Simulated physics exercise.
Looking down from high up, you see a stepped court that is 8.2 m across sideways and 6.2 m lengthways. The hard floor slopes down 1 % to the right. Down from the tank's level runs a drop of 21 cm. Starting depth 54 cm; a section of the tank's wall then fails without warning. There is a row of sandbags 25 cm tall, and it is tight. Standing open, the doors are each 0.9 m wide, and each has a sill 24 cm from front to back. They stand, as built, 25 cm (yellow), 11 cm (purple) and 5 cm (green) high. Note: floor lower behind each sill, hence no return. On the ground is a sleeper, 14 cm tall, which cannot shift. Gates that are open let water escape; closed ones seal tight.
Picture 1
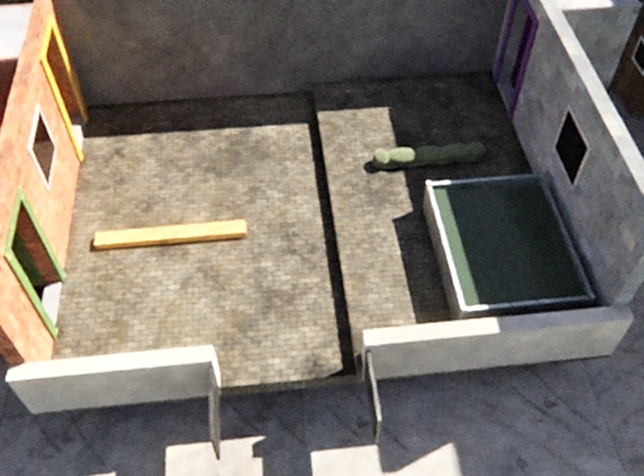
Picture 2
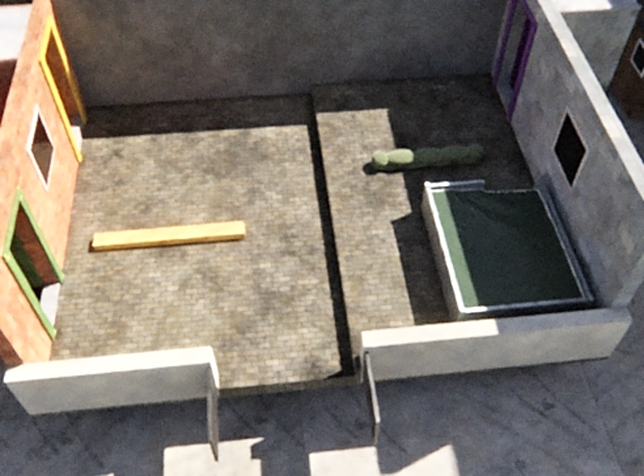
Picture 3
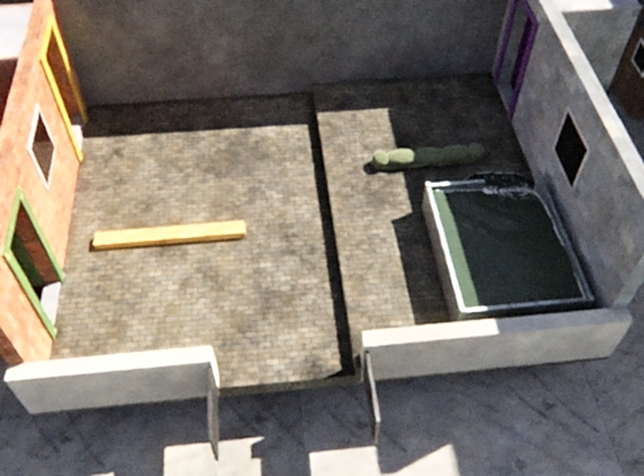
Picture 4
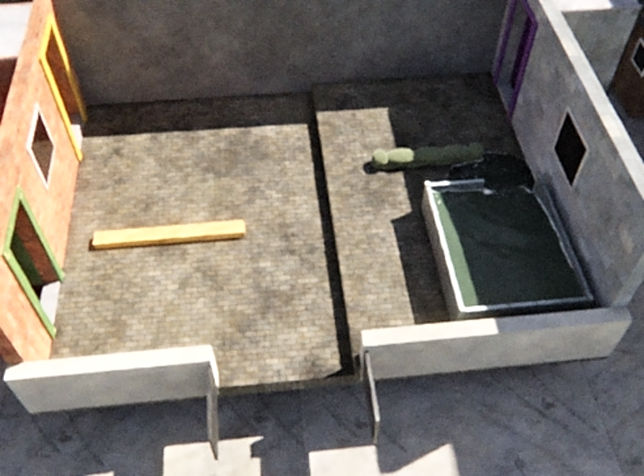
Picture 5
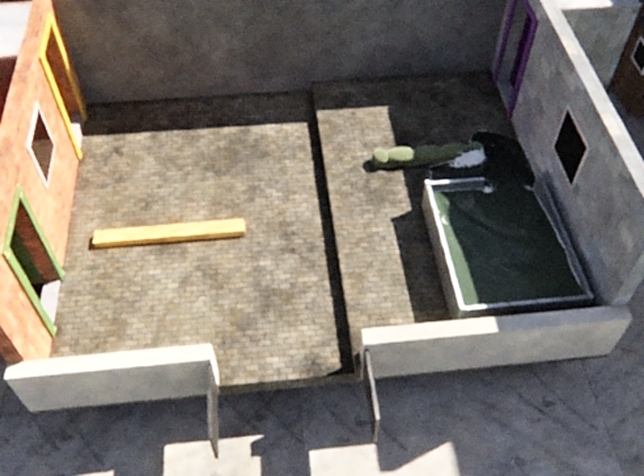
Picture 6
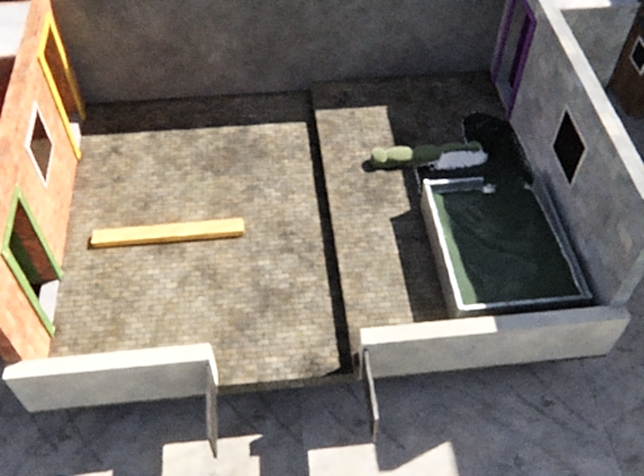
Dark water lies still in a pale-rimmed tank at the right of a paved, walled court, seen from high above by a camera that stays still. A yellow beam lies on the left floor near yellow and green doorways, with a purple doorway at the far right and a green-grey row of sandbags behind the tank. The water breaks out over the tank's far side, spreads darkly across the floor behind it, and reaches around the right end of the row, with pale patches showing there.
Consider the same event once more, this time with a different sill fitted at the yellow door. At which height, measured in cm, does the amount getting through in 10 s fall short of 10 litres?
From about 6 cm upwards.
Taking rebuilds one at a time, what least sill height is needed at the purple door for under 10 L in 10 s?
I'd raise purple to close to 19 cm.
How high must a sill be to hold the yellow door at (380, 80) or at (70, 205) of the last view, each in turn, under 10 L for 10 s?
Minimums: Roughly 8.5 cm and 6.0 cm.
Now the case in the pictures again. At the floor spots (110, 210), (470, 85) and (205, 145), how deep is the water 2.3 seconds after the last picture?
Ordered as asked: 0, 24, 0 cm.
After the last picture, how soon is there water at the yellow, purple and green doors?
Arrival times - yellow: 5.0 s; purple: 0.2 s; green: 7.0 s.
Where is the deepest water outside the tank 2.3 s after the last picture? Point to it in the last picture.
At about pixel (480, 79).
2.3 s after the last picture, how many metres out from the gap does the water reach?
Roughly 5.0 m.
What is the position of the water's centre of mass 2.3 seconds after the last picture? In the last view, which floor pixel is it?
The centre of all the water is around (472, 199).
Then, 0.7 s after the last picture water covers 10 % of the floor, deepest (32 cm) near (473, 164); it has not reached the yellow door.
Then, 2.3 s after the last picture water covers 30 % of the floor, deepest (32 cm) near (480, 79); it has not reached the yellow door.
Then, 9.3 s after the last picture water covers 90 % of the floor, deepest (11 cm) near (494, 114); 8 cm at the yellow door, 0 litres in over its 25 cm sill.
At the yellow door as built, the water peaked near 10 cm, 5.5 s after the last picture.
Run again over the same 10 s with other heights there, 20 litres in over 5 cm, 5 litres over 7 cm. The limit of 10 litres is kept from about 6 cm up.
